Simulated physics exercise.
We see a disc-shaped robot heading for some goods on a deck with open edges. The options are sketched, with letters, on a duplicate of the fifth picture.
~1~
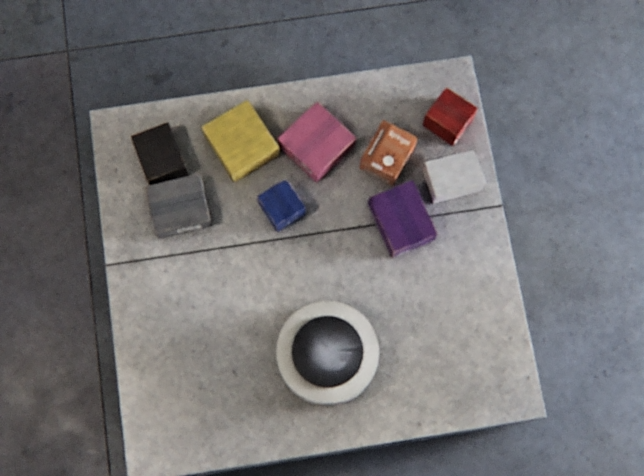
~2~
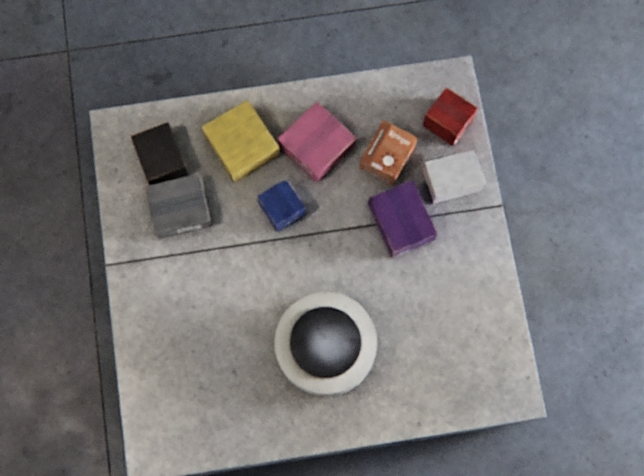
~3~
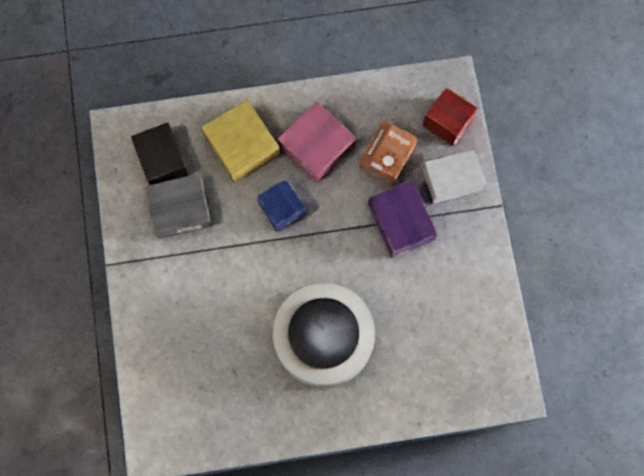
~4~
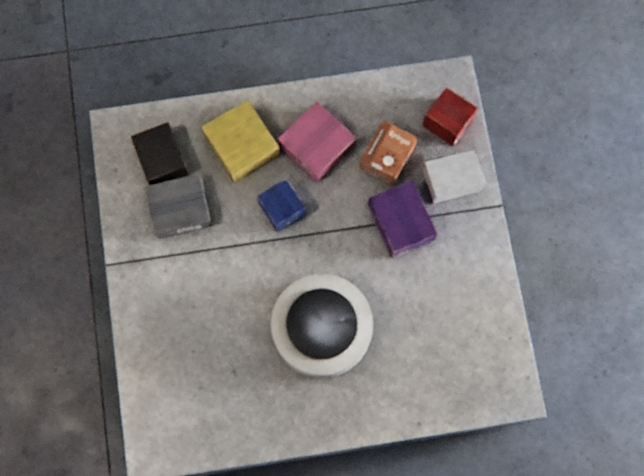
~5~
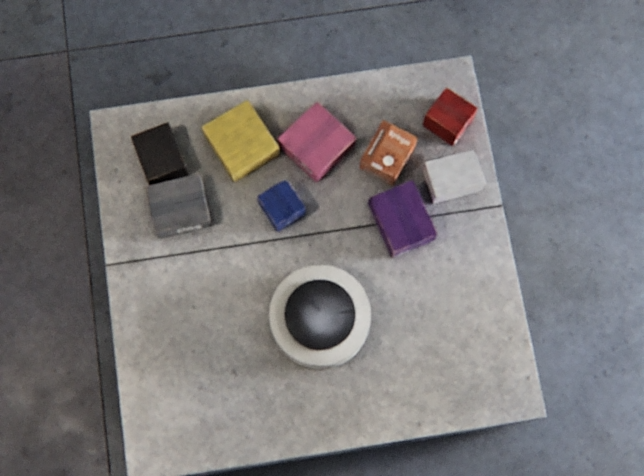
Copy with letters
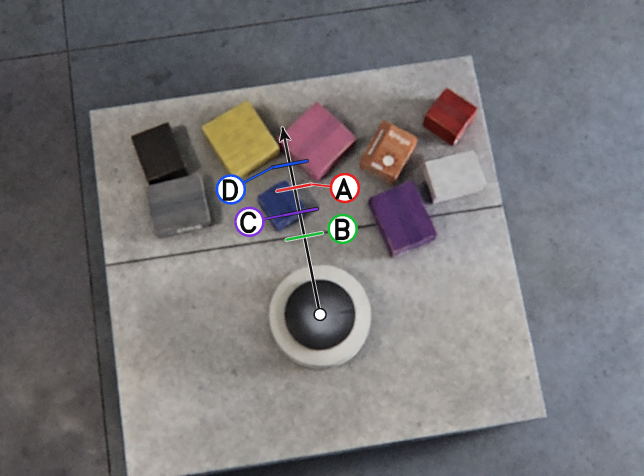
On a grey slab deck, a round robot with a dark dome slowly gliding a short way up toward scattered coloured boxes.
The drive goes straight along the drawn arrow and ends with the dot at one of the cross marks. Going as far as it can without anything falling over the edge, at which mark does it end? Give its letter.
No farther than D.
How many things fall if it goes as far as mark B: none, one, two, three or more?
The count is none.
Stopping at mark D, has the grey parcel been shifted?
By then, no.
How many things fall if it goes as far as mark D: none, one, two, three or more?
The count is none.
On the marked copy, A at (294, 188); B at (304, 236); C at (300, 212); D at (290, 164); the arrow from (320, 314) to (283, 128); the white dot at (320, 314).
Following D. Soon after the start, robot (309, 261); red parcel (450, 117); white crate (454, 177).
Later, robot (298, 207); yellow crate (229, 122); pink parcel (317, 129).
In the end, robot (290, 169); yellow crate (211, 96); pink parcel (322, 106); nothing has fallen.
As for the rest, A is safe but short; B is safe but short; C is safe but short.
